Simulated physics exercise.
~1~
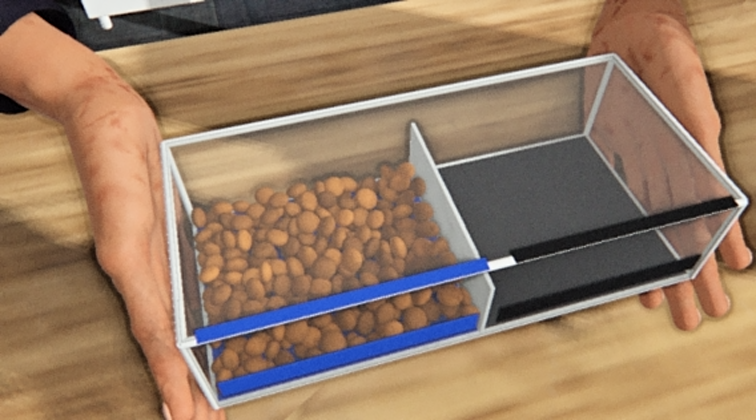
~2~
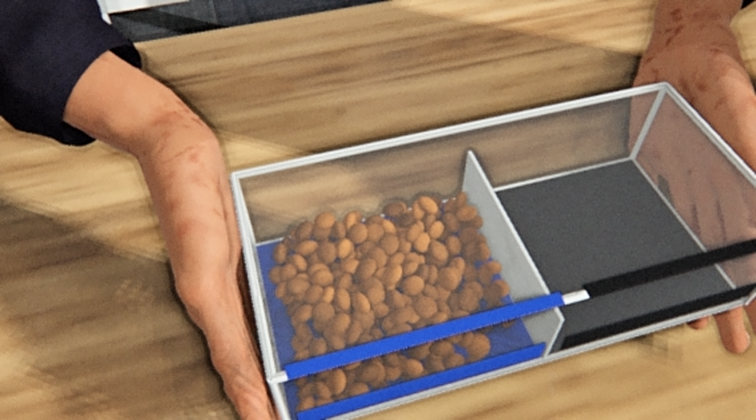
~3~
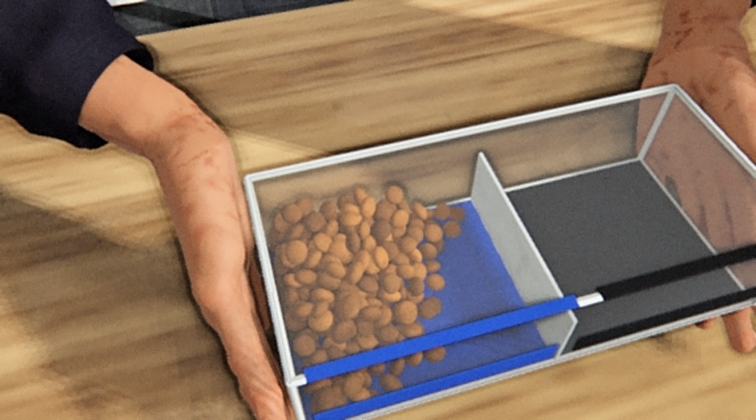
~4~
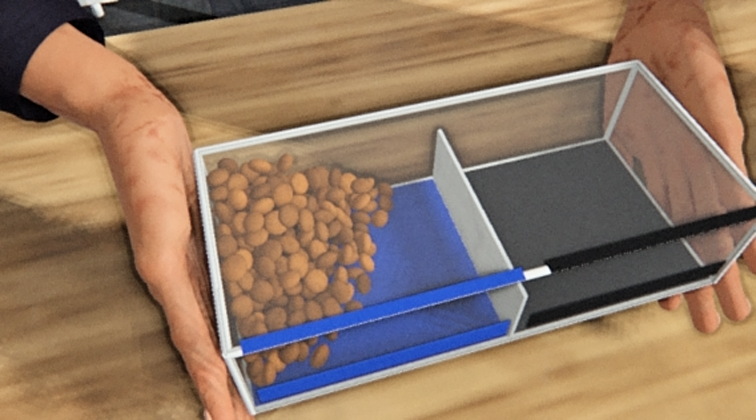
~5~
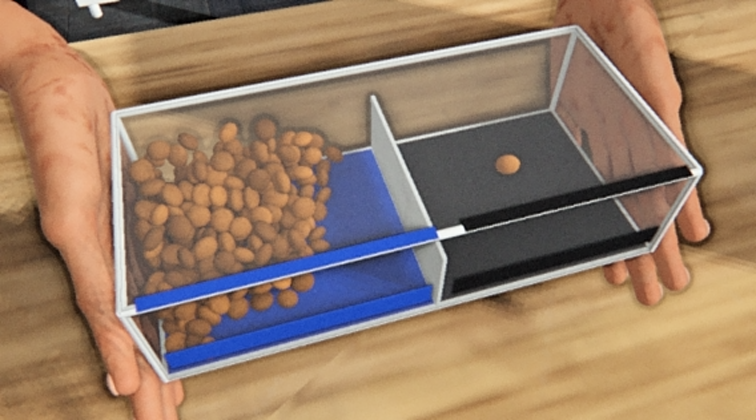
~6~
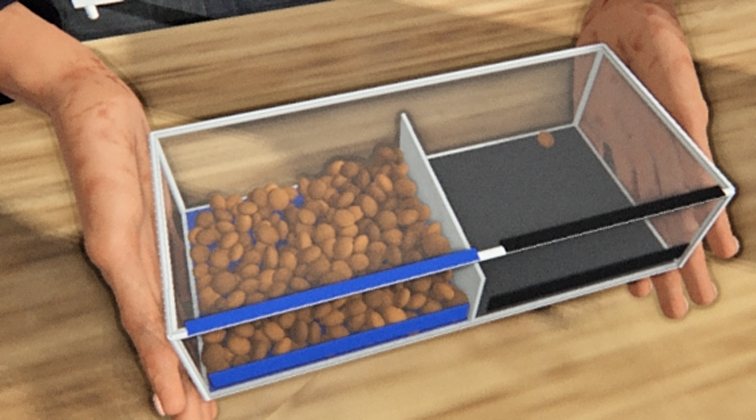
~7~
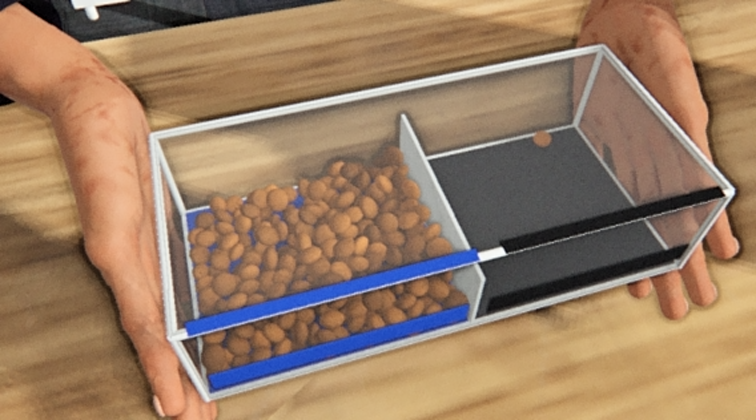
In this clip, two hands hold a clear lidded box as many brown kibble pieces in its blue left section shift leftward into a heap, then spread back; one piece appears in the black right section and ends near its back edge, the rest staying left.
